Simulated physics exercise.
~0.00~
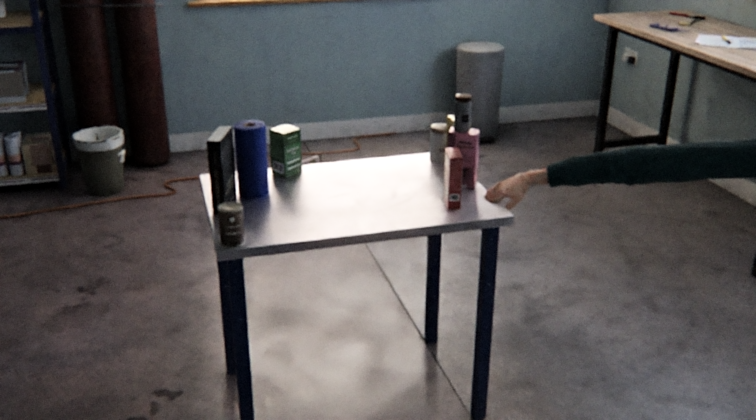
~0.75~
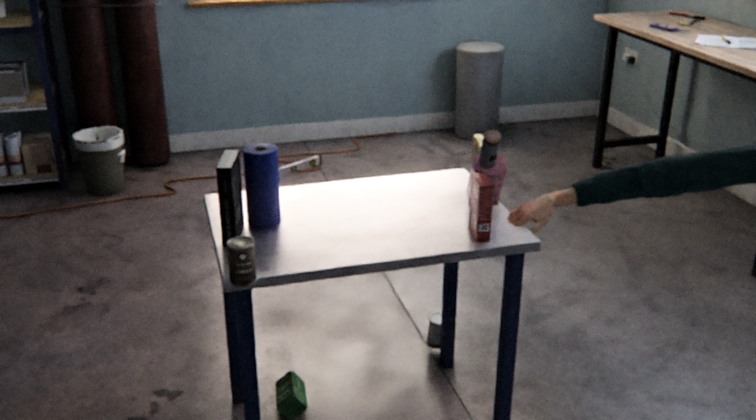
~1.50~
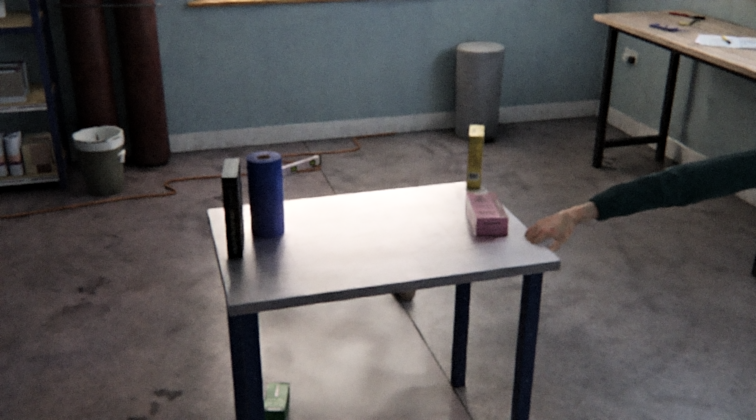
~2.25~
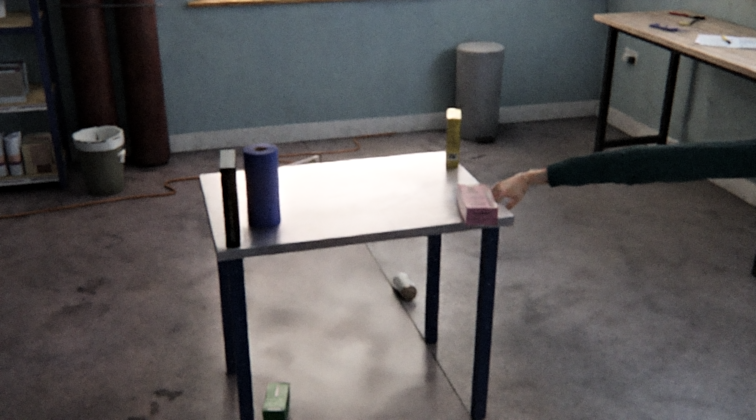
The footage shows a hand at the right edge of a small table jerking it about, sending the green carton, white jar, brown tin, grey shaker and red packet off, while the pink packet ends up lying down and the blue roll, black book and yellow packet stay standing.
